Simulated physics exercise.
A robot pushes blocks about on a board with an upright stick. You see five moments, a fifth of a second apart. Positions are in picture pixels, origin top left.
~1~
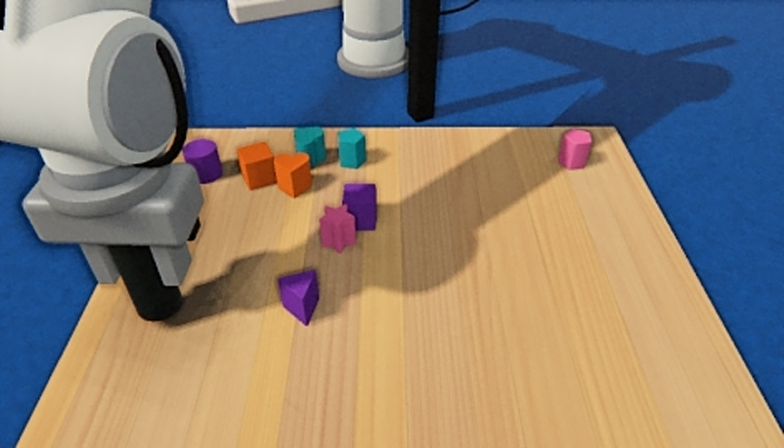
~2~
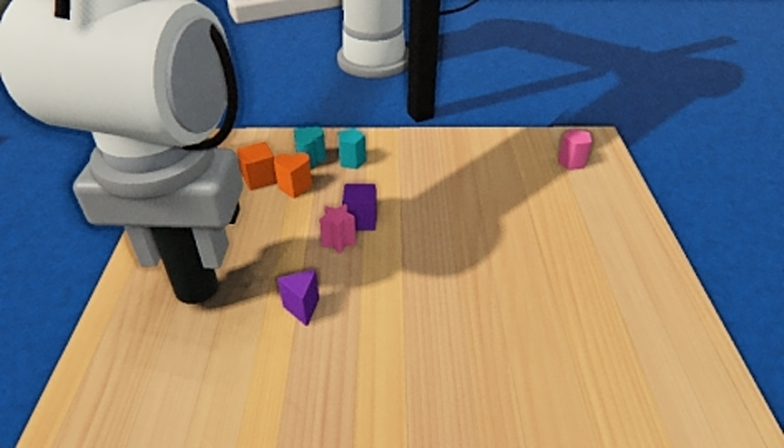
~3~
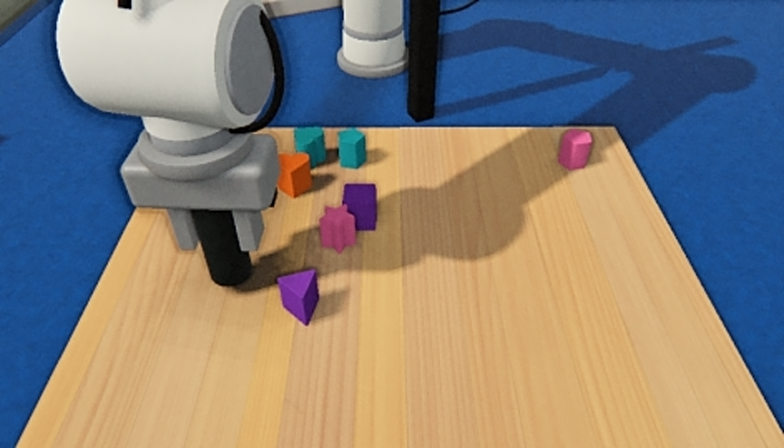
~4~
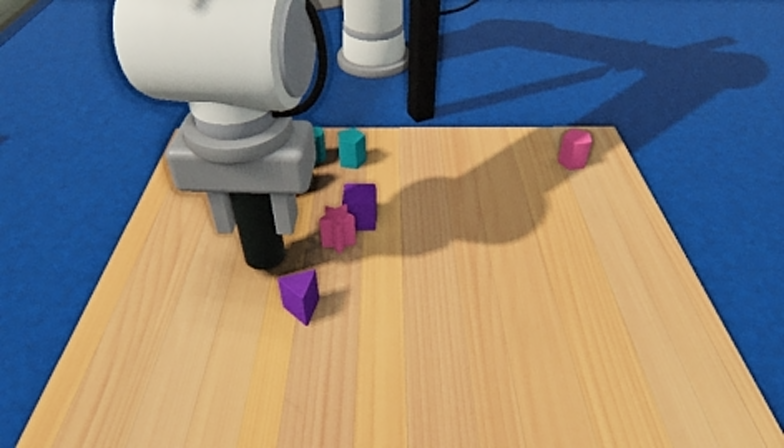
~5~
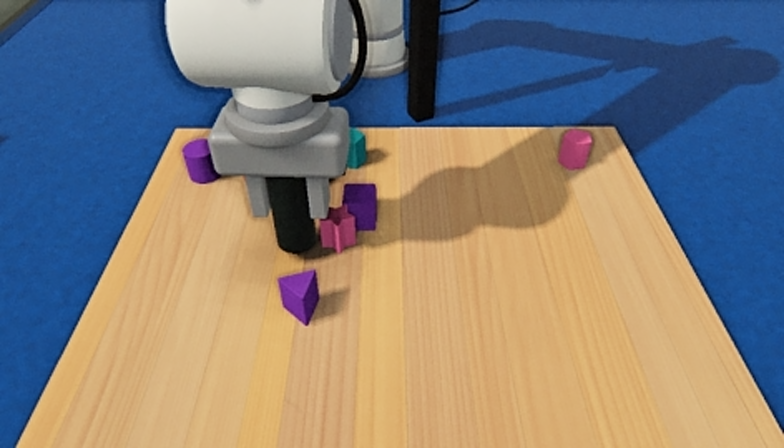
A light wooden board on a blue surface is seen from a raised, fixed view in front. At the far left are a purple block, two orange blocks and two teal blocks, with a purple block, a pink star-shaped block and a purple triangle nearer, and another pink block at the far right. A white and grey robot arm moves its black upright stick steadily rightward and away across the left side, up close beside the star, while the blocks stay still.
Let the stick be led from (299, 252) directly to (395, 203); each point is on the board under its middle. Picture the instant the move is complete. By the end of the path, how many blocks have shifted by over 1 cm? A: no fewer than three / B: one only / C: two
C (two)
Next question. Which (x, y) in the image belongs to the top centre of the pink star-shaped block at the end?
Its top centre is at about (377, 211).
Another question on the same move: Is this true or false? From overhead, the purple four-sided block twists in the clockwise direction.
The statement is incorrect.
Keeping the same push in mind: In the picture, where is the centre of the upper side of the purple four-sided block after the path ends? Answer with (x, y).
The middle of the upper face of the purple four-sided block will lie at about (413, 159) in the picture.
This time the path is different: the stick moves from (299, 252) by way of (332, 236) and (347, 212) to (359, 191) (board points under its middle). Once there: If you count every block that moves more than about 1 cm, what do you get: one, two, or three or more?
The way I see it, the answer is two.
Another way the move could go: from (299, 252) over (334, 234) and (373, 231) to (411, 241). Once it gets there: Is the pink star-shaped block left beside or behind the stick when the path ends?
No, I don't think so.
What follows on the original path. One third of the way, stick (334, 223); pink star-shaped block (363, 213); purple four-sided block (365, 190).
Two thirds of the way, stick (367, 207); pink star-shaped block (377, 211), turned 50° clockwise; purple four-sided block (393, 173), turned 15° anticlockwise.
At the end, stick (396, 192); purple triangle still; pink star-shaped block (377, 211), turned 50° clockwise; purple four-sided block (413, 159), turned 45° anticlockwise.
